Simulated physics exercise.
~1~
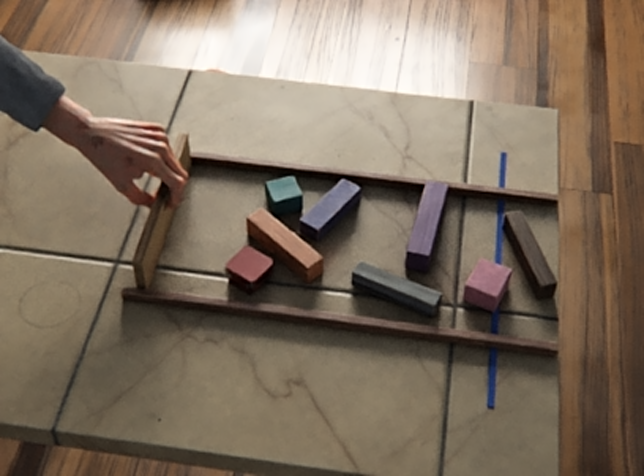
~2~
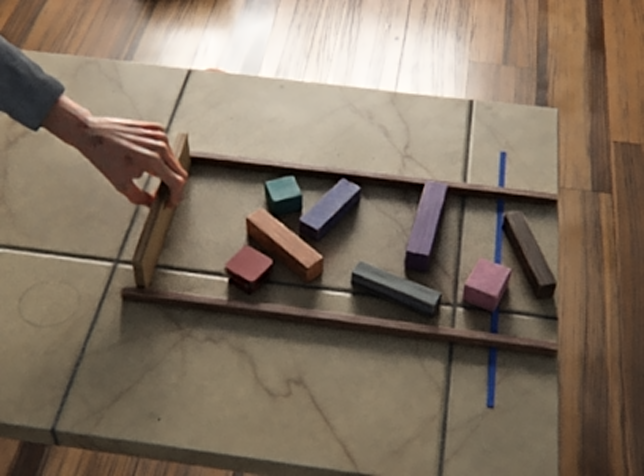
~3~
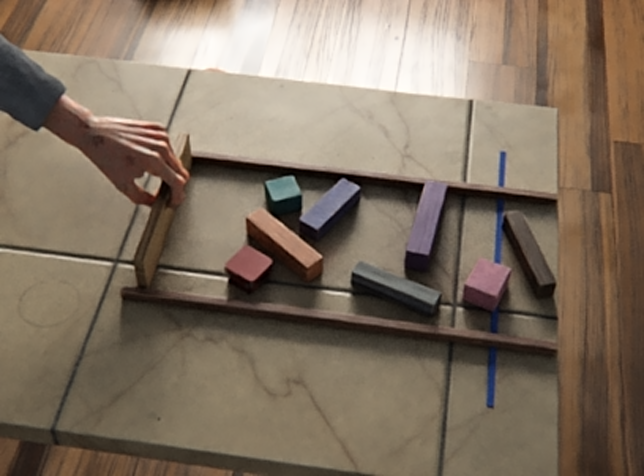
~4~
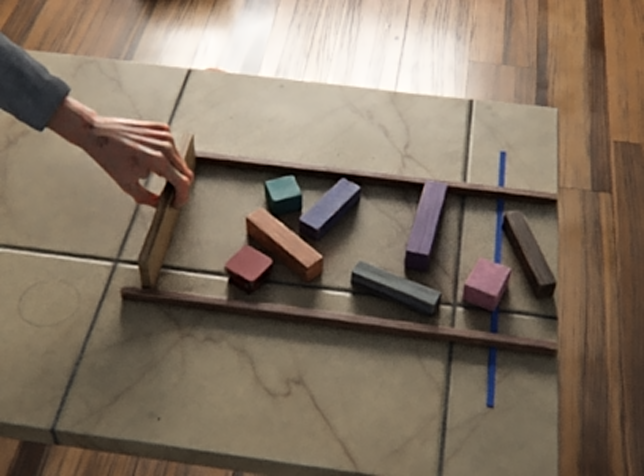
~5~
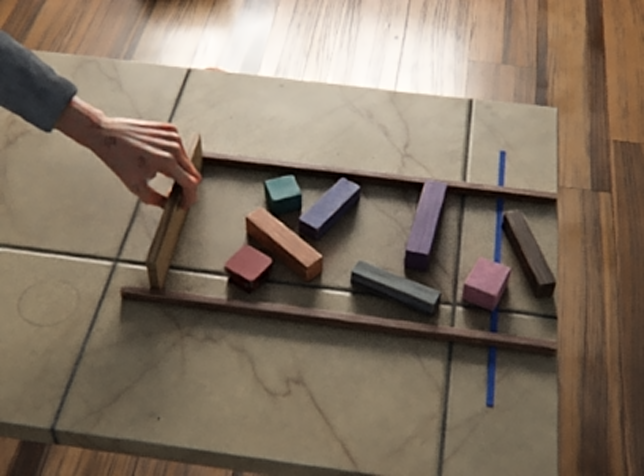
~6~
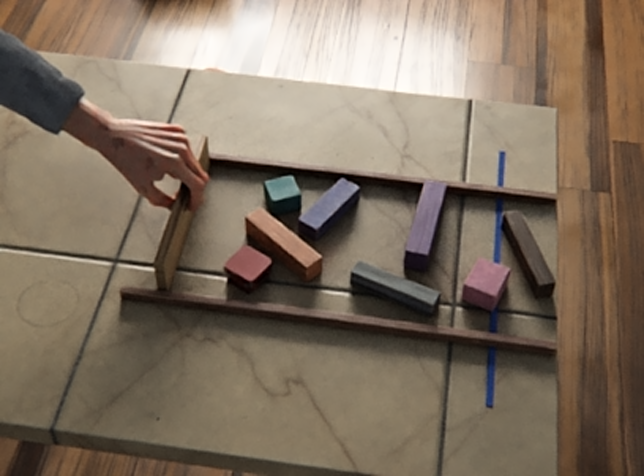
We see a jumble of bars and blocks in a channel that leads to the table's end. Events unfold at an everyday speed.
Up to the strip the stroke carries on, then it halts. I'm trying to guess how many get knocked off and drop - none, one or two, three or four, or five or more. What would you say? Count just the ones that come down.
I would say three or four.
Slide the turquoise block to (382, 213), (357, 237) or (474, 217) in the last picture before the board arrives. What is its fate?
The turquoise block does not fall; stays on; comes down.
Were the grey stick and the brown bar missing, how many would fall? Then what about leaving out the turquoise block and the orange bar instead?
2 for the first case, 3 for the second.
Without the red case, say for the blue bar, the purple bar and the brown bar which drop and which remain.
Outcome for the blue bar: It stays; for the purple bar: It drops; for the brown bar: It drops.
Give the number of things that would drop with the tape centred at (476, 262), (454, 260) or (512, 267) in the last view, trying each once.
So, one try after another, the floor gets 2, then 1, then 4.
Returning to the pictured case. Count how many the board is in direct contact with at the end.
That makes 3.
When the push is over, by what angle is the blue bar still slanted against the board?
The angle is about 5 degrees.
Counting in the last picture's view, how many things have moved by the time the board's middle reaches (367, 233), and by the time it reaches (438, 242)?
Tally: First 6; then 8.
A little later, none off yet; brown bar at rest near (528, 253); pink block at rest near (486, 284); purple bar at rest near (426, 225).
Next, none off yet; brown bar at rest near (528, 253); pink block at rest near (486, 284); purple bar shifted a little near (443, 223).
Later still, none off yet; brown bar shifted a little near (565, 251); pink block shifted well along near (553, 285); purple bar shifted about its own width near (521, 230).
When it is over, the number that fall off is three or four; down, grey stick, purple bar, pink block and brown bar.
